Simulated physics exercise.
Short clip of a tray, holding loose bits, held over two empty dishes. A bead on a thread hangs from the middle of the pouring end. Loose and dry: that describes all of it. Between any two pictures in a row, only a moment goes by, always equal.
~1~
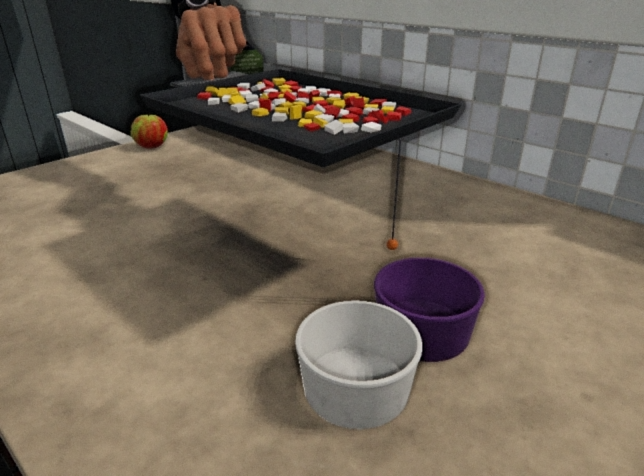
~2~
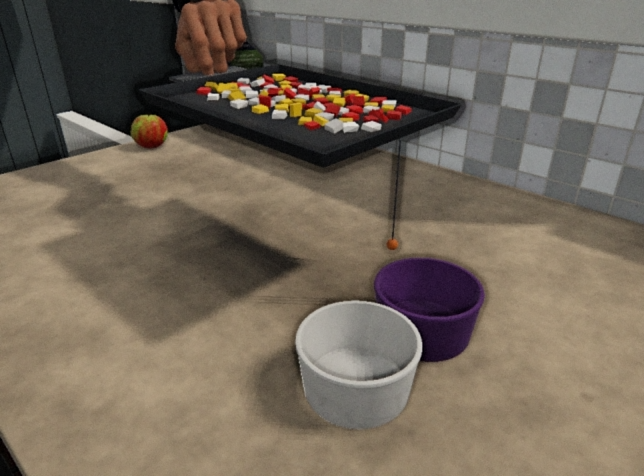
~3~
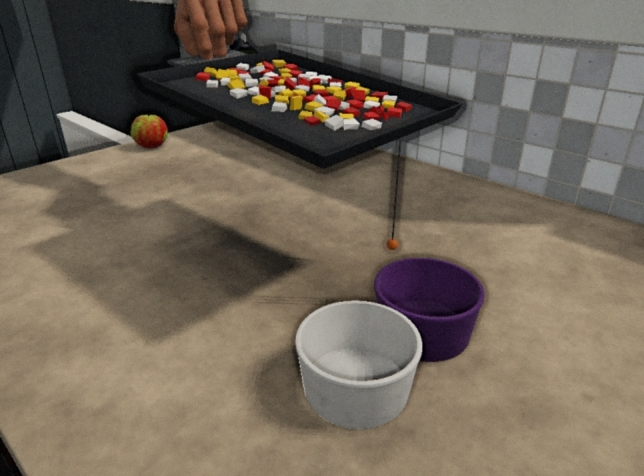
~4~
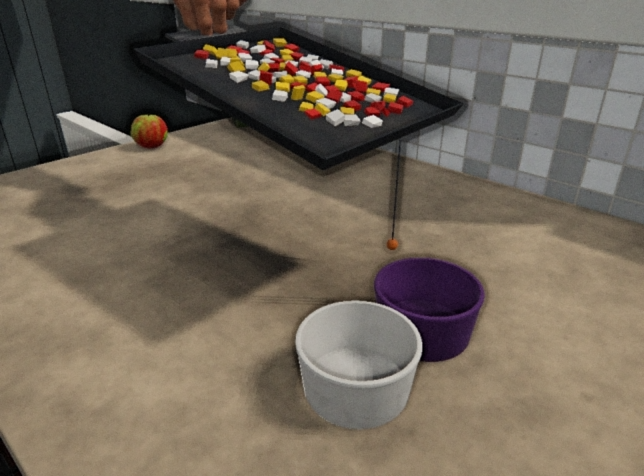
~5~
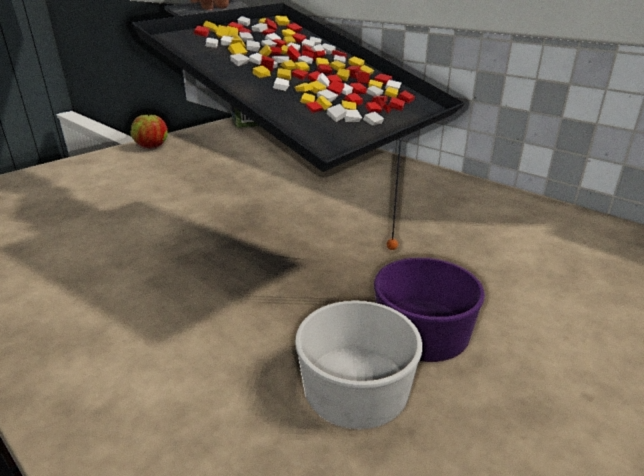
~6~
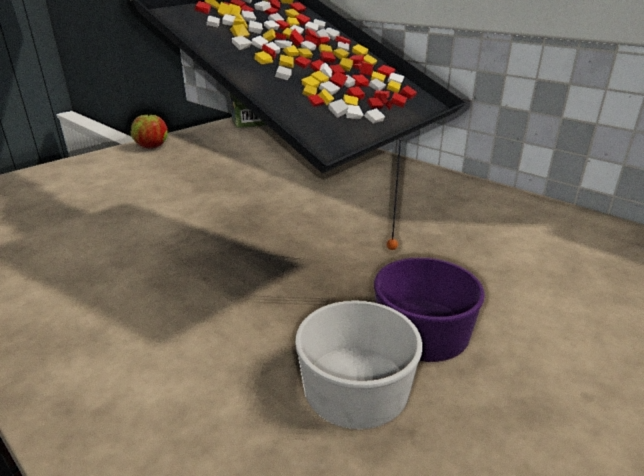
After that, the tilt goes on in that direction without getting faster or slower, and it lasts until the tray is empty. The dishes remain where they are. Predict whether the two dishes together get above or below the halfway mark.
Above.
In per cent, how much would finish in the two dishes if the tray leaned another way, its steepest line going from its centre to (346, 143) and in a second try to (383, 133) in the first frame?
In order, 70 in a hundred and 50 in a hundred.
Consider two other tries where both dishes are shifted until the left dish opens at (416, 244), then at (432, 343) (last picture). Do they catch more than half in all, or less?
Short of half, then short of half.
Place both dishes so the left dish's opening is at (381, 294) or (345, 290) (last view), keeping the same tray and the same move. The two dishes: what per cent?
Approximately 70 percent, followed by approximately 40 percent.
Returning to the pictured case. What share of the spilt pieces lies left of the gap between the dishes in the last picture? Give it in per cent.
30 %, roughly.
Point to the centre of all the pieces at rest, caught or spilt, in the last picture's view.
The centre settles at about (418, 329).
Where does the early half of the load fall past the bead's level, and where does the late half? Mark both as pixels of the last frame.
Around (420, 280) at first; around (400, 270) after that.
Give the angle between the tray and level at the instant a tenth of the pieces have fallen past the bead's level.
Approx. 85° from level.
Soon after the last picture, tray tipped steeply; nearly all on the tray; a small part in the air.
A little later, tray tipped past a quarter turn; a stray few on the tray; a small part in the left dish; about half in the right dish; about a third outside both; a stray few in the air.
Later still, tray tipped past a quarter turn; a small part in the left dish; about half in the right dish; about a third outside both.
At rest, tray tipped past a quarter turn; a small part in the left dish; about half in the right dish; about a third outside both.
